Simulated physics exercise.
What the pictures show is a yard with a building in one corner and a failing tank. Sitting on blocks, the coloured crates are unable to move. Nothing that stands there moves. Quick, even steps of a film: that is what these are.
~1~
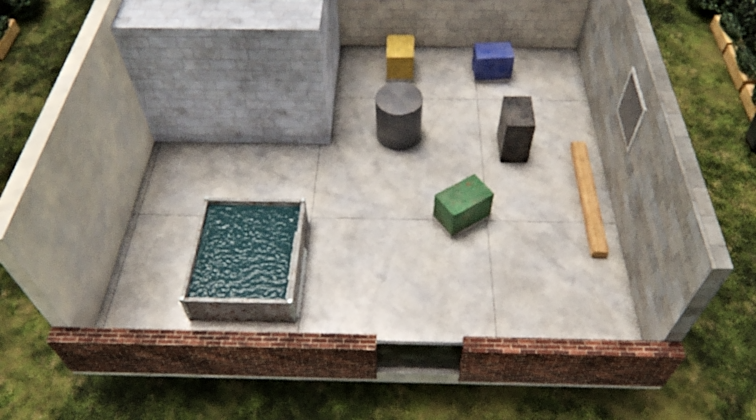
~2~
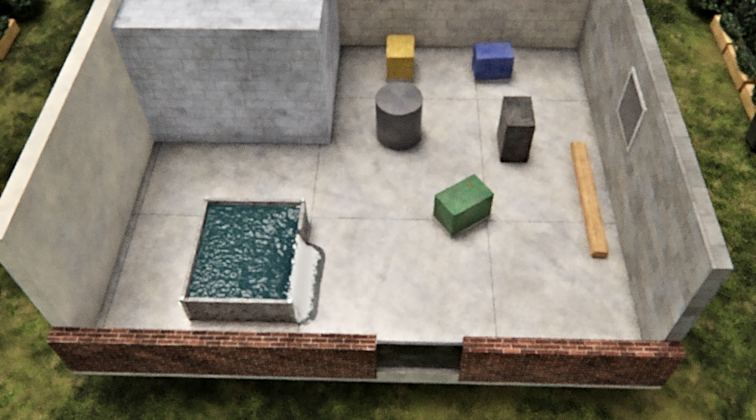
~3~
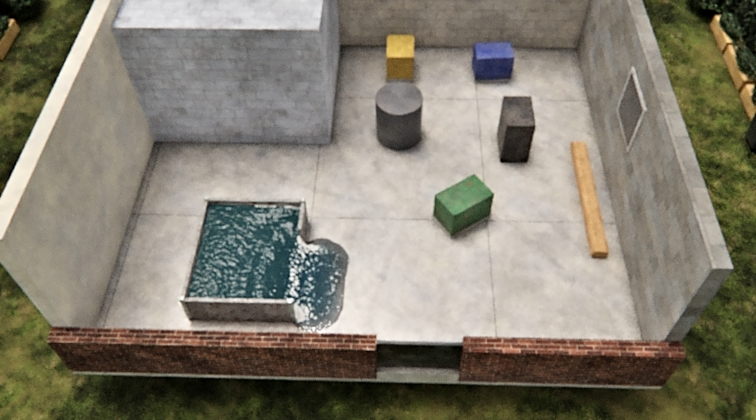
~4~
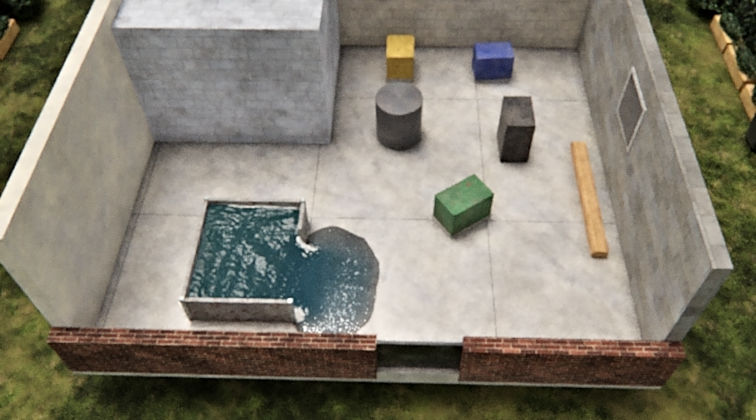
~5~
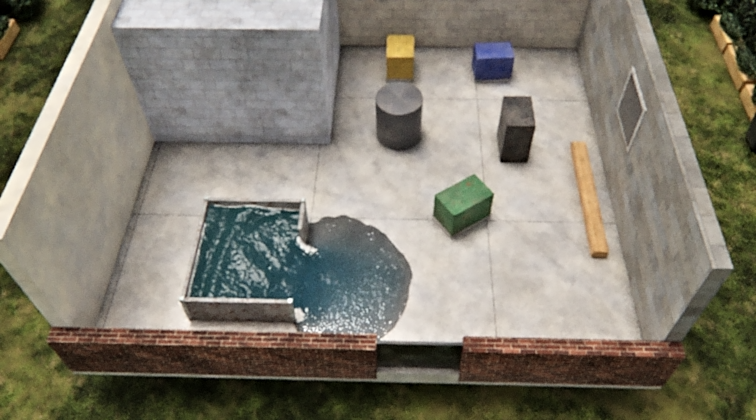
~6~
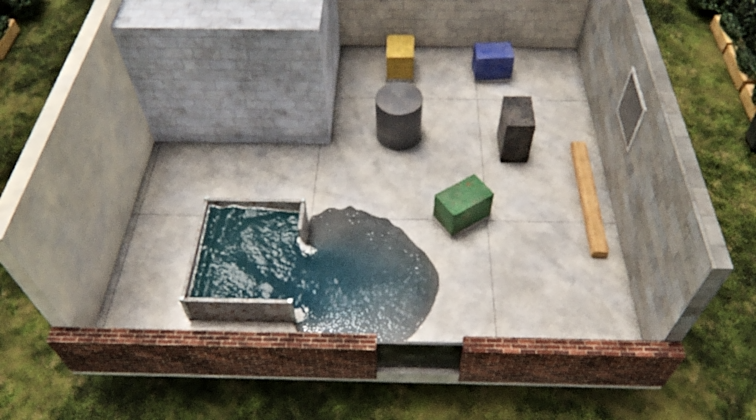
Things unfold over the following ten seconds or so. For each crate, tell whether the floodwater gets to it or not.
Crate by crate: Yellow crate - not reached; blue crate - reached; green crate - reached.
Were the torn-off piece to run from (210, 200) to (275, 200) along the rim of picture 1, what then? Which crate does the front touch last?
Last in line is the crate marked blue.
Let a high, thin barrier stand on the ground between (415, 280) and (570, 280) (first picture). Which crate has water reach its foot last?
The yellow-painted one is last.
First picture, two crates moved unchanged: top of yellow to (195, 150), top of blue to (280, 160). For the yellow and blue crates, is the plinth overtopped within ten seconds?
The yellow crate is untouched, and the blue one is untouched.
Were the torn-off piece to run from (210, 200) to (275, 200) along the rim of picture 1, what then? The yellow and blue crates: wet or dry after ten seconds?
As it turns out, the yellow crate is left untouched, and the blue crate is left untouched.
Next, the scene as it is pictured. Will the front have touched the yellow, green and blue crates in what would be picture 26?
Yellow dry, green wet, blue dry.
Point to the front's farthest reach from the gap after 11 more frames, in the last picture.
Somewhere near (640, 330).
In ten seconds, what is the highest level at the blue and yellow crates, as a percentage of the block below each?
Roughly 150 and 70 per cent respectively.
A moment on, water covers 20 % of the floor; the yellow crate not reached, the blue crate not reached, the green crate water round its plinth.
Next, water covers 30 % of the floor; the yellow crate not reached, the blue crate not reached, the green crate water round its plinth.
Then, water covers 35 % of the floor; the yellow crate not reached, the blue crate not reached, the green crate water round its plinth.
Later, water covers 55 % of the floor; the yellow crate not reached, the blue crate water round its plinth, the green crate water round its plinth.
In the end, water covers 70 % of the floor; the yellow crate stayed above the water, the blue crate was topped, the green crate was topped.
